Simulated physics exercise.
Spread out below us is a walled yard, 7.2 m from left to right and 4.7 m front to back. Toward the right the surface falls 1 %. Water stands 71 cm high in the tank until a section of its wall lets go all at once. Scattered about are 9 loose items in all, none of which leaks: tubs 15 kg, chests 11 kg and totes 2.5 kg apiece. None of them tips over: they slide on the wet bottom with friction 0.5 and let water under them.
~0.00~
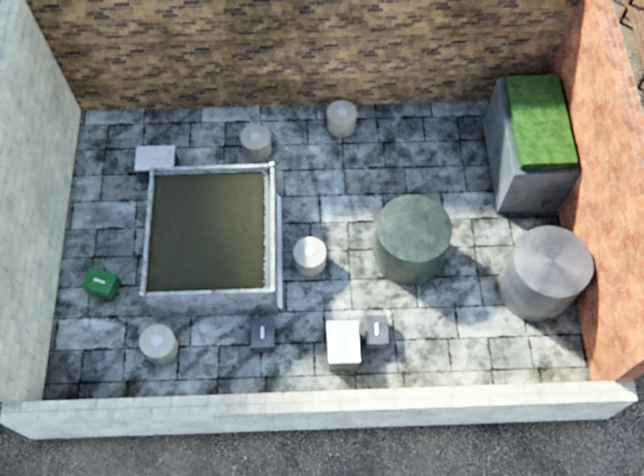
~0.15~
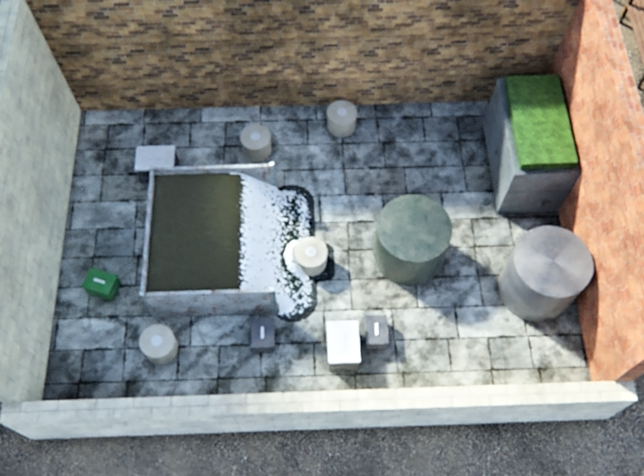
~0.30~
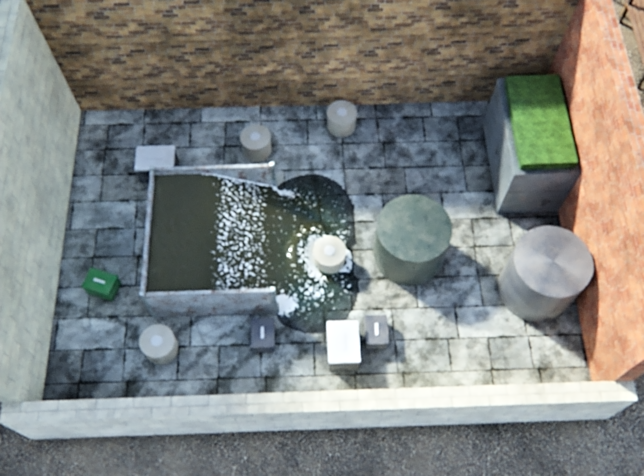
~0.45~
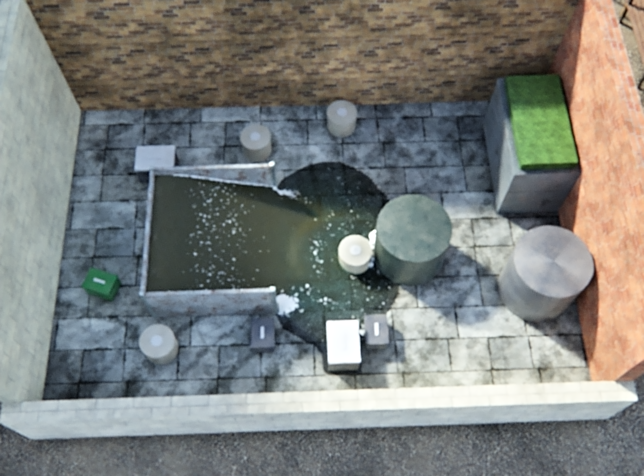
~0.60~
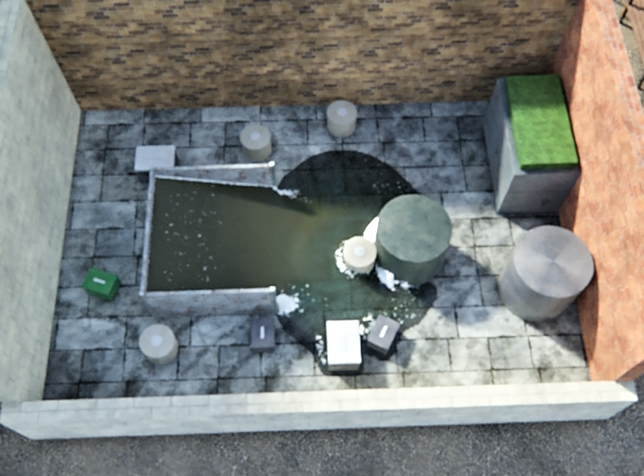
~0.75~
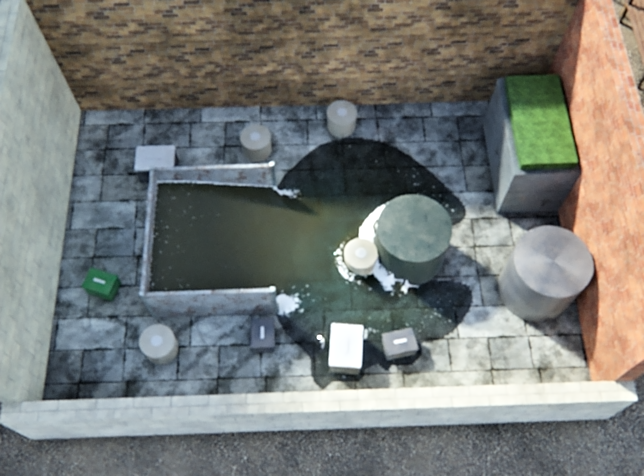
In a walled yard, murky water pours rightward from a tank, shifting a pale cylinder and then a grey box.
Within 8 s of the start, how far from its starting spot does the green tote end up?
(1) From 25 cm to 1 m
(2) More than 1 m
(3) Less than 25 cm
The answer is 3.
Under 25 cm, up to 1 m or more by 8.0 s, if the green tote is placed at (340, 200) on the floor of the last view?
Put there, it wanders off a long way.
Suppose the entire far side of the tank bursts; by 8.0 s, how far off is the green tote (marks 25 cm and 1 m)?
Afterwards the green tote is carried a long way.
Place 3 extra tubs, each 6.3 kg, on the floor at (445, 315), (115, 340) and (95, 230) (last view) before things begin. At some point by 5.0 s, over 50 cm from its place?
Well, in that order it's higher, lower and lower.
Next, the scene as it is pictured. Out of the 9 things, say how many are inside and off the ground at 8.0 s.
Just then, the number is 3.
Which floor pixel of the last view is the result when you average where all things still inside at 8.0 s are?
Near (229, 270).
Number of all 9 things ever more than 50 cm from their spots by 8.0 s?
By my tally, 5.
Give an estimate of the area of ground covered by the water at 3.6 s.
That flooded area is roughly 21 m2.
After 1.6 s the green tote is near (99, 281), 0.0 m from its start, aground; 2 afloat.
After 3.6 s the green tote is near (99, 281), 0.0 m from its start, aground; 3 afloat.
After 5.6 s the green tote is near (99, 281), 0.0 m from its start, aground; 2 afloat.
After 8.0 s the green tote is near (100, 277), 0.1 m from its start, aground; 3 afloat.
